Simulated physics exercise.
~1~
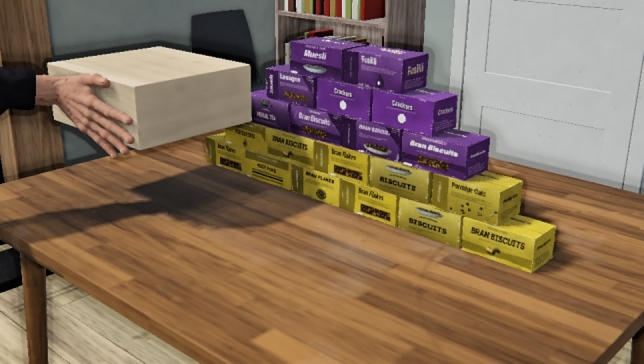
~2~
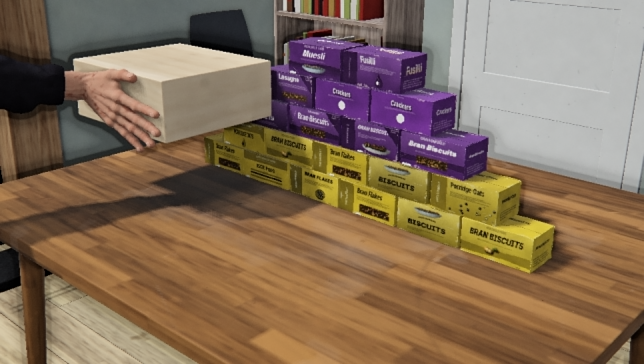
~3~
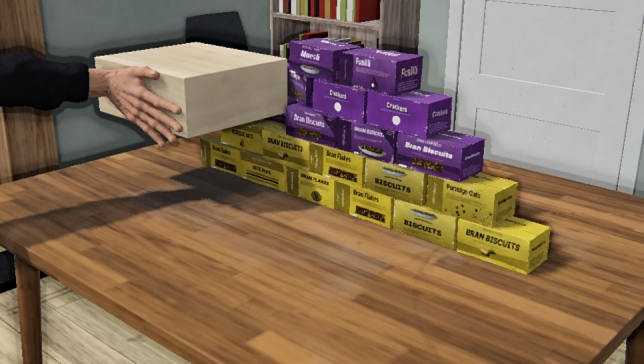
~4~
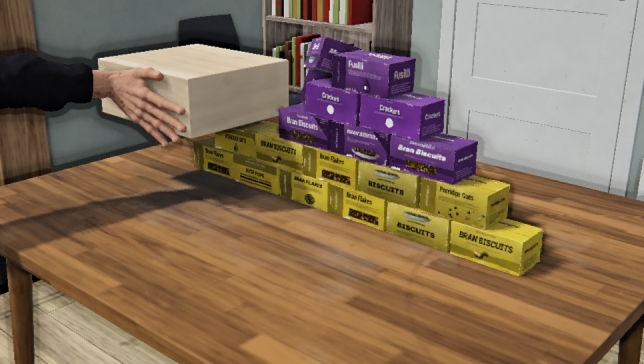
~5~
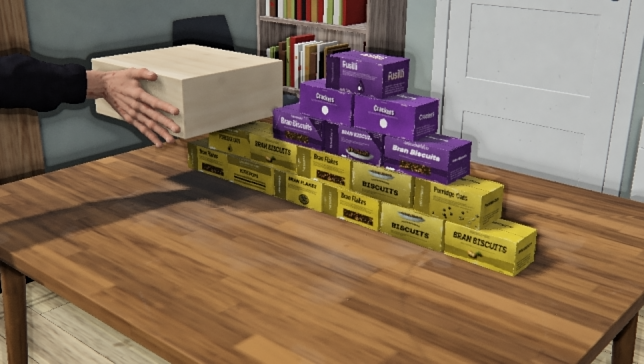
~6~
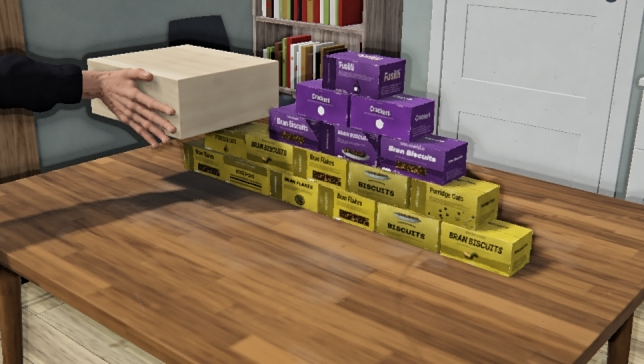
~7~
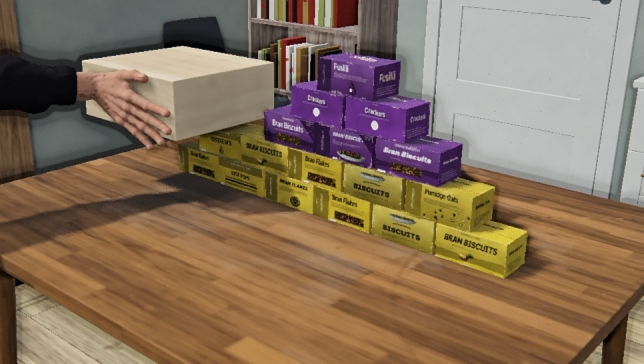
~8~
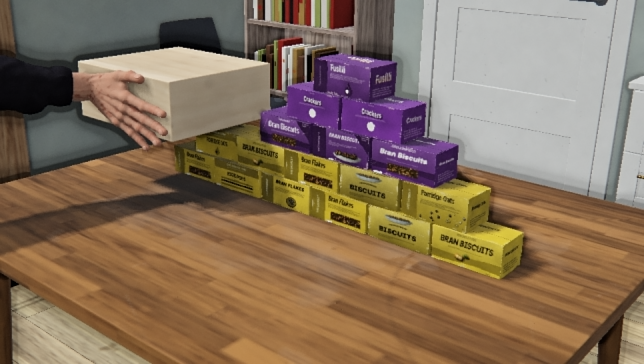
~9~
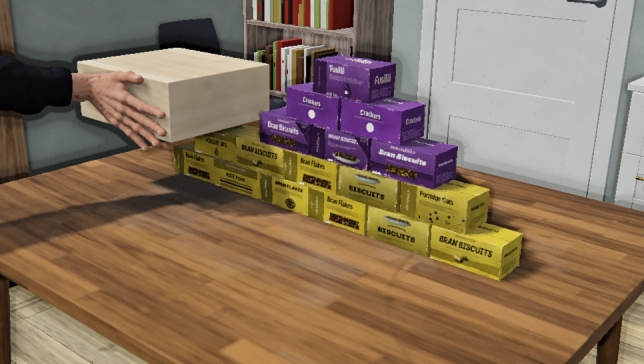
On a wooden table in a room with a bookshelf, a hand pushes a pale wooden block rightward into the purple upper rows of a stepped stack of boxes. Some purple boxes tip and drop out of sight behind, while the rest stay piled on the undisturbed yellow rows.
